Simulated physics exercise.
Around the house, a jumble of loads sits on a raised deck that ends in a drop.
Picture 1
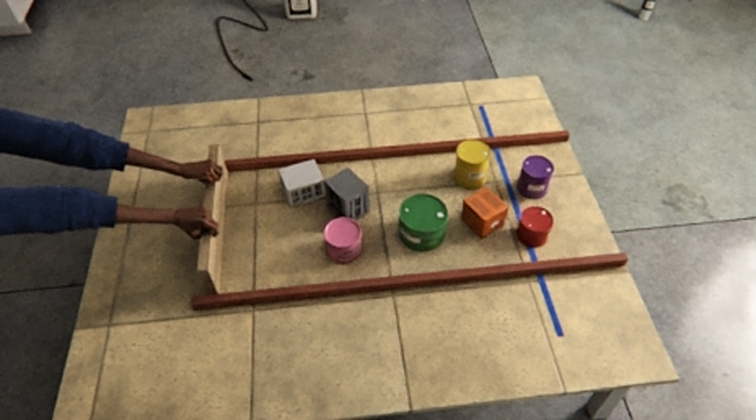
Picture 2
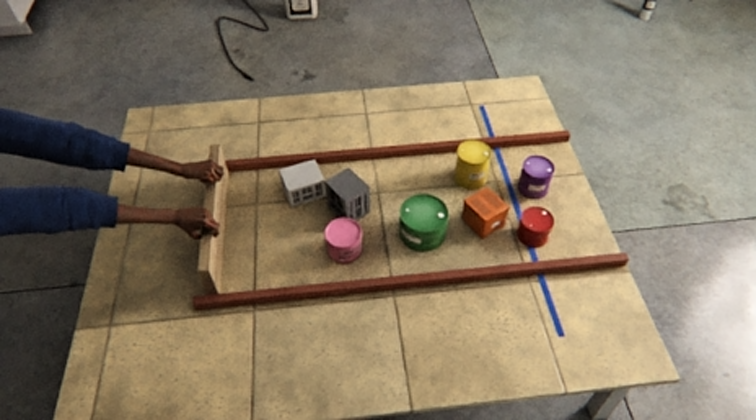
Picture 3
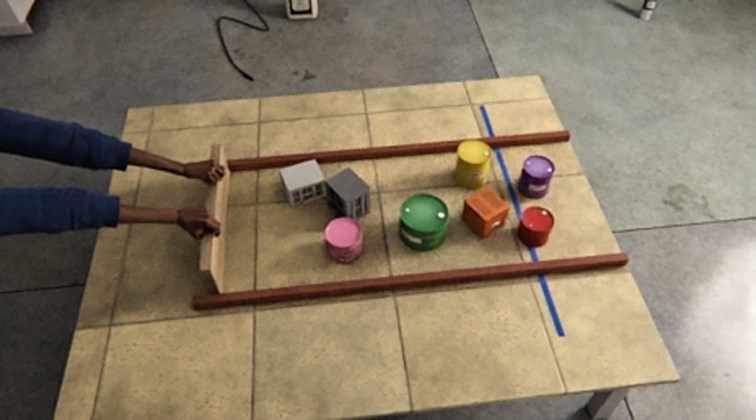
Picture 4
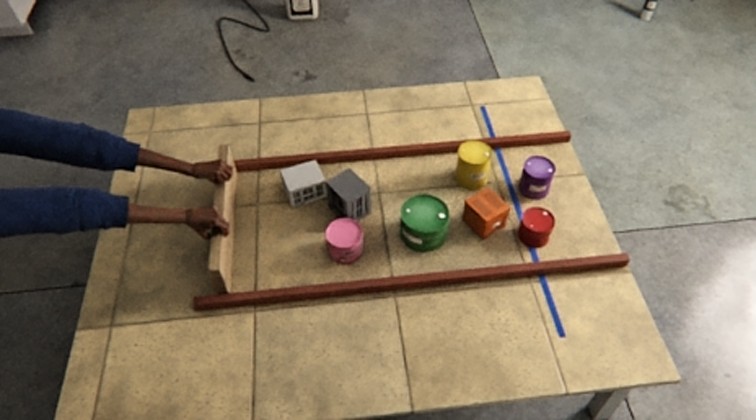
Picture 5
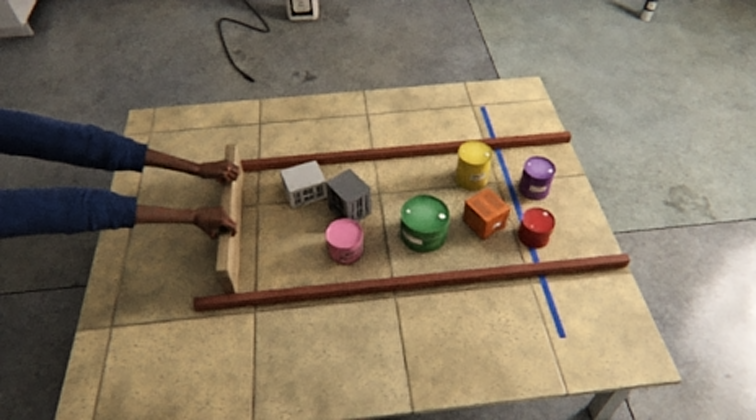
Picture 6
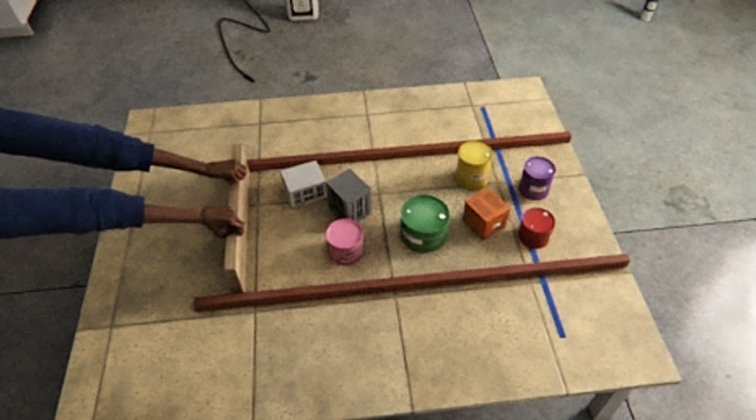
A wooden plank, held by two hands between red rails on a tabletop, stayed nearly still and then slid slightly right, while the small house-like boxes, colourful canisters and orange crate ahead remained in place.
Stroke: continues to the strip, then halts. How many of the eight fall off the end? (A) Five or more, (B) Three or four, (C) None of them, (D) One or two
D, one or two.
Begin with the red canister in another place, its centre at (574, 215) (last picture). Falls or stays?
Started there, the object drops over the edge.
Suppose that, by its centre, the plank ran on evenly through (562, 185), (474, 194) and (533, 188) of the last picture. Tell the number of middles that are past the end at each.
The counts are 5, 0 and 3, in that order.
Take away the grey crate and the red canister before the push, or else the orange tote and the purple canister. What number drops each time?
Try one: 0; try two: 0.
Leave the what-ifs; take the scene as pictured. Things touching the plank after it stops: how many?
That number would be 3.
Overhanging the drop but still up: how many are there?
1 overhanging.
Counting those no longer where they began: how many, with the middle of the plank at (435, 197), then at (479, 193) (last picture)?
It comes to 7 for the first spot, 8 for the other.
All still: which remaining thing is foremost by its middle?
Foremost: The purple canister.
Early on, none off yet; purple canister at rest near (537, 179); red canister at rest near (536, 228); yellow canister at rest near (473, 166).
A while later, none off yet; purple canister moving near (541, 179); red canister travelled well along near (590, 240); yellow canister travelled about its own width near (512, 163).
Finally, the number that fall off is one or two; lost, orange tote and red canister.
